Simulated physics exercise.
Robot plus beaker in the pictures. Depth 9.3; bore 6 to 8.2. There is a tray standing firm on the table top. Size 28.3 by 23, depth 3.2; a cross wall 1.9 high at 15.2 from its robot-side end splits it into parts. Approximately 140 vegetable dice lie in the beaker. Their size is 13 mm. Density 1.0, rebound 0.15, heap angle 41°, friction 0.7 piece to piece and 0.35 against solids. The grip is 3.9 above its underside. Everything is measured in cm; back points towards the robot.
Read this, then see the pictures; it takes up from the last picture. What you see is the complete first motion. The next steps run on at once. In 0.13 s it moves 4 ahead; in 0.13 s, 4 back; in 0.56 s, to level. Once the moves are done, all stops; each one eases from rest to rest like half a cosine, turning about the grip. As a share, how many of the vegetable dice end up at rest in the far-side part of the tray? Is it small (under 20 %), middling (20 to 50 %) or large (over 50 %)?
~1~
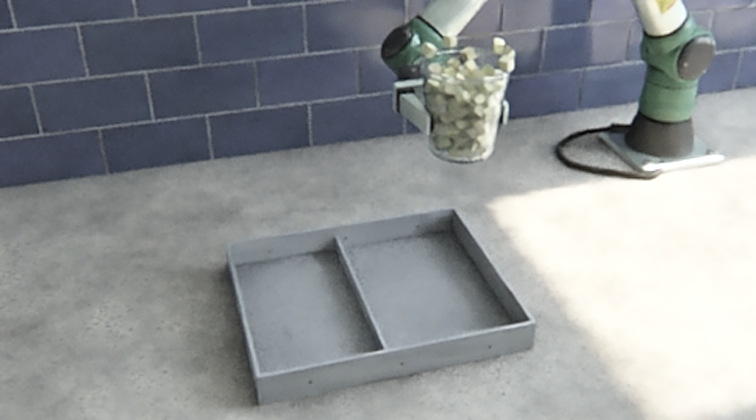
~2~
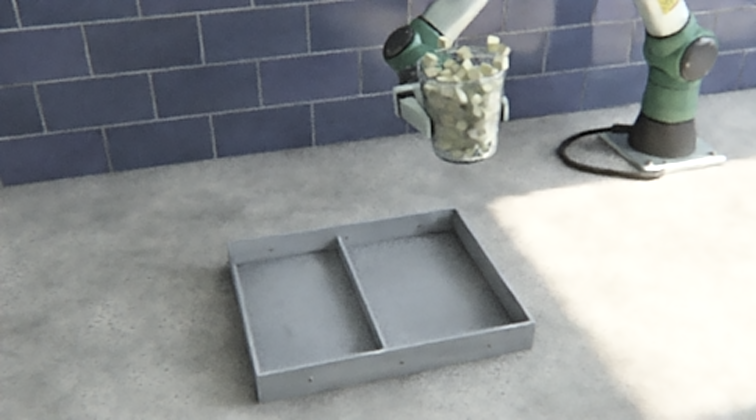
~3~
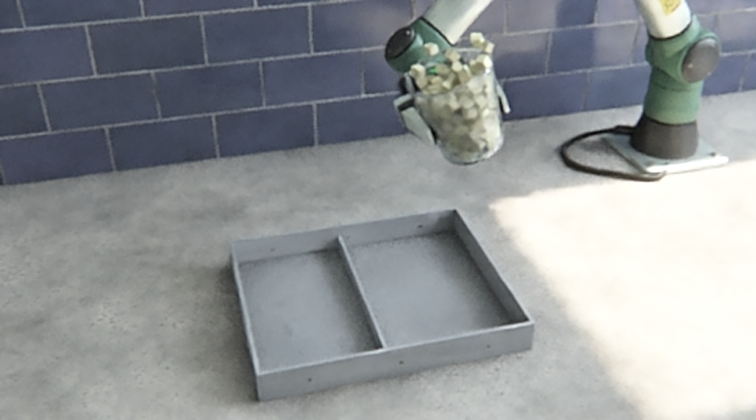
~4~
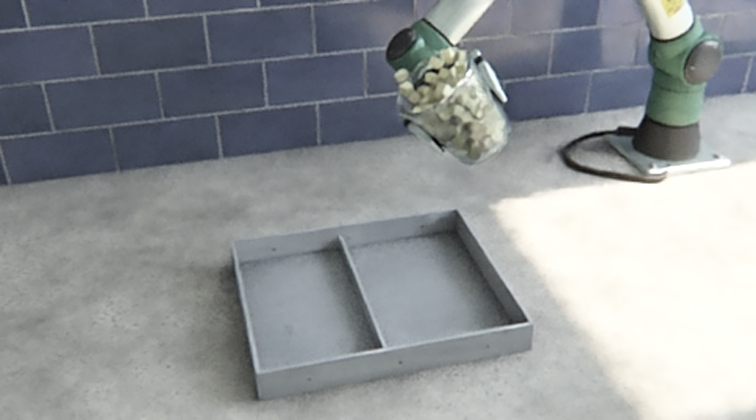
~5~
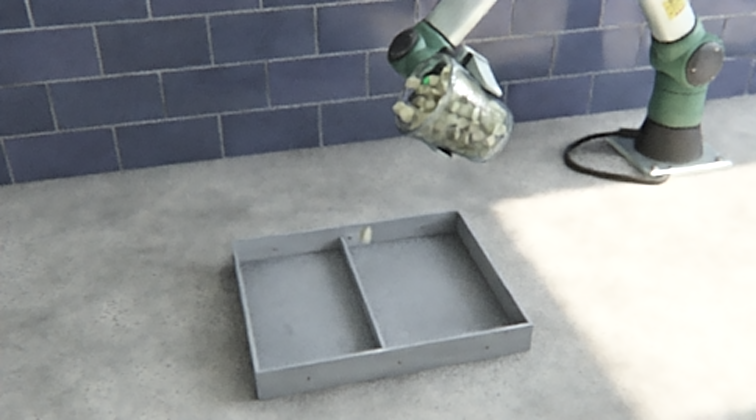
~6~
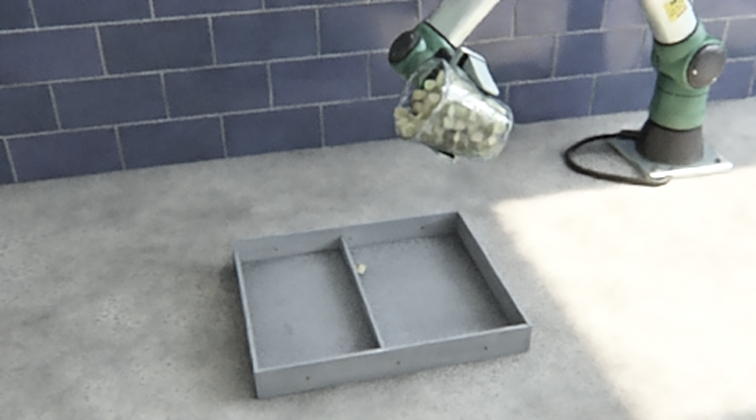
Small.
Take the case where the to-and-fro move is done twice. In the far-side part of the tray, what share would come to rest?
Estimate: Around 10 %.
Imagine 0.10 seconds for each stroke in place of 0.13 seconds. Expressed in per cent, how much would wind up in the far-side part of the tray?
I'd expect close to 15 in a hundred.
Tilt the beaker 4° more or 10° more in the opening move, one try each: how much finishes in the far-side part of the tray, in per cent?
Roughly 10 per cent on the first try and 15 per cent on the second.
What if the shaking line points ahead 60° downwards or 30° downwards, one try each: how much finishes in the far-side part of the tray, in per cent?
I'd say close to 0 percent for the first and close to 0 percent for the second.
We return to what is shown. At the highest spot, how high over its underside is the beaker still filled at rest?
9.5 cm.
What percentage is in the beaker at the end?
End share: Around 85 per cent.
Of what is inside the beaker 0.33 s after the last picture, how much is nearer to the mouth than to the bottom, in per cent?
My estimate is near 50 per cent.
Then, 0.33 s later, tilted 57° forward, highest piece 25 above the table; 120 in the beaker, 2 in the robot-side part, 1 in the far-side part, 16 in flight or on a rim.
Then, 0.66 s later, tilted 12° forward, highest piece 27 above the table; 119 in the beaker, 13 in the robot-side part, 7 in the far-side part.
Then, 1.02 s later, level, highest piece 28 above the table; 119 in the beaker, 13 in the robot-side part, 7 in the far-side part.
Then, 2.07 s later, level, highest piece 28 above the table; 119 in the beaker, 13 in the robot-side part, 7 in the far-side part.
At rest, 119 in the beaker, 13 in the robot-side part, 7 in the far-side part. That is 5 % in the far-side part of the tray.
